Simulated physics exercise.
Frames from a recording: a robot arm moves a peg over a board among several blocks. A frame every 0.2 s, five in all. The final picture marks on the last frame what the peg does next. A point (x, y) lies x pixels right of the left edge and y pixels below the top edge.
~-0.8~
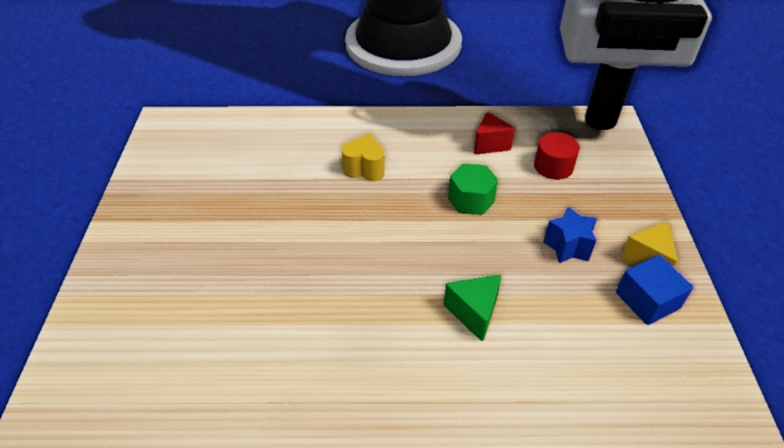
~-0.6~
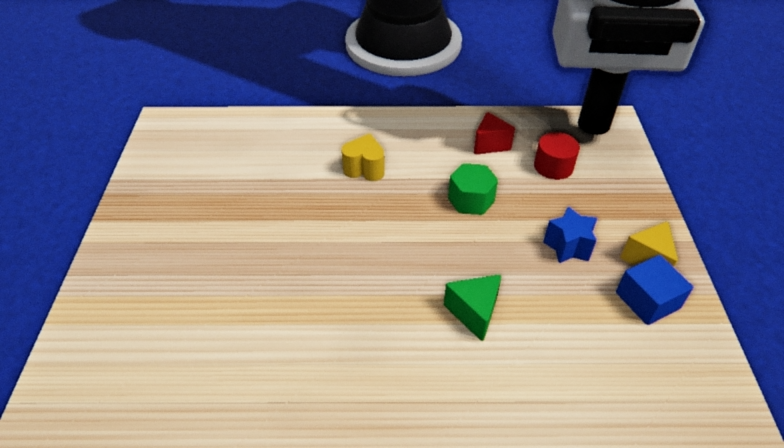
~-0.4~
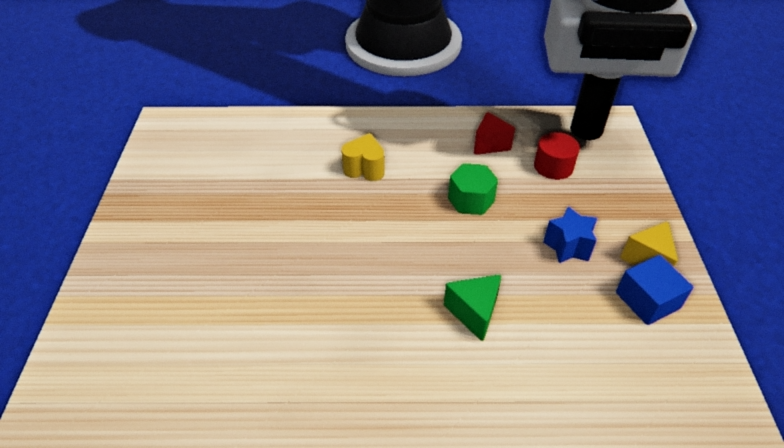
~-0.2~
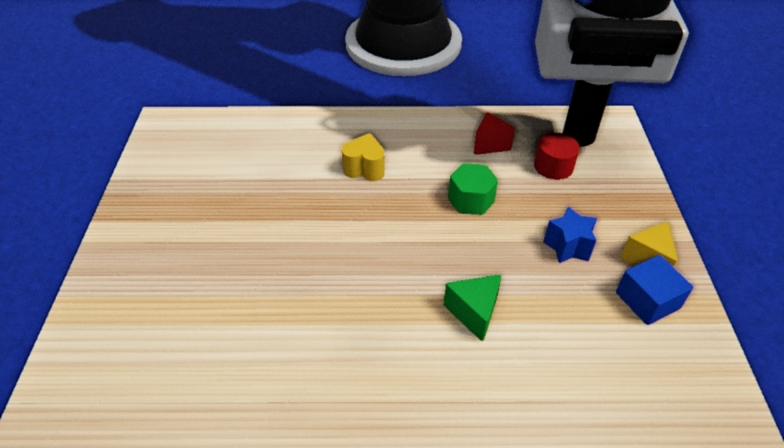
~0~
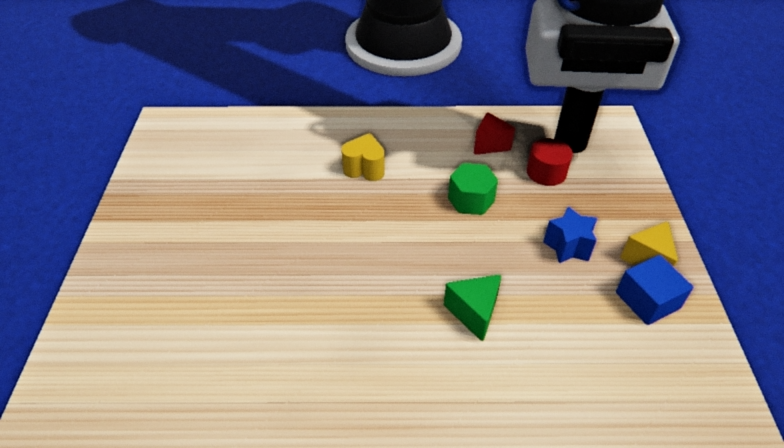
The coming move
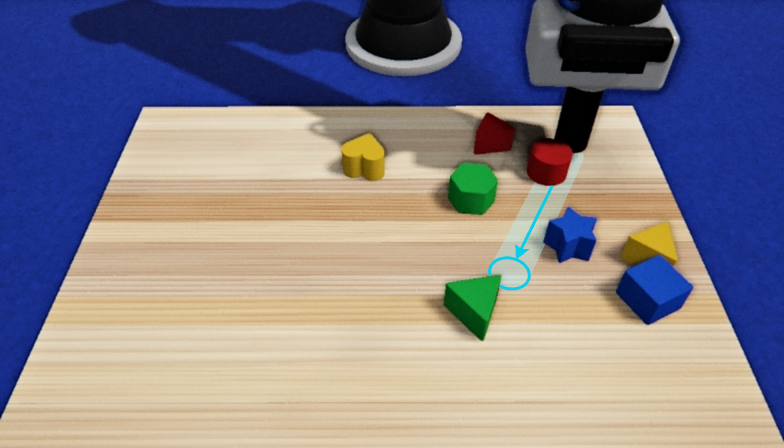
The robot arm's black peg slid a short way left and toward the viewer over a wooden board of colored blocks, then nudged the red round block slightly, while the other blocks stayed still.
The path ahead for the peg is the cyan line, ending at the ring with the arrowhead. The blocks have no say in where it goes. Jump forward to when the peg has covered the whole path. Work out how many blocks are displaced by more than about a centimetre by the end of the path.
This push will displace two blocks.
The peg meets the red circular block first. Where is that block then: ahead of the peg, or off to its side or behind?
I'd say the red circular block has slipped off and sits beside or behind the peg.
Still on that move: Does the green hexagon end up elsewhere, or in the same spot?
The green hexagon changes place.
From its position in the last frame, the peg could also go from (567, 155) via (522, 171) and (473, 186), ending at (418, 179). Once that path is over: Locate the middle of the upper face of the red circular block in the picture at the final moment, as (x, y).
I think it will end close to (520, 183).
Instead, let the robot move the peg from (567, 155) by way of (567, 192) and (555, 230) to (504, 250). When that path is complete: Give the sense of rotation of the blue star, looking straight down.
It turns round anticlockwise.
The line goes from (567, 155) to (509, 273).
On the path given first. One third of the way, peg at (553, 179); red circular block at (520, 177).
Two thirds of the way, peg at (534, 218); green hexagon at (458, 177), turned 15° clockwise; red circular block at (495, 197).
At the end, peg at (512, 262); green hexagon at (458, 177), turned 15° clockwise; red circular block at (495, 197); blue star unmoved.
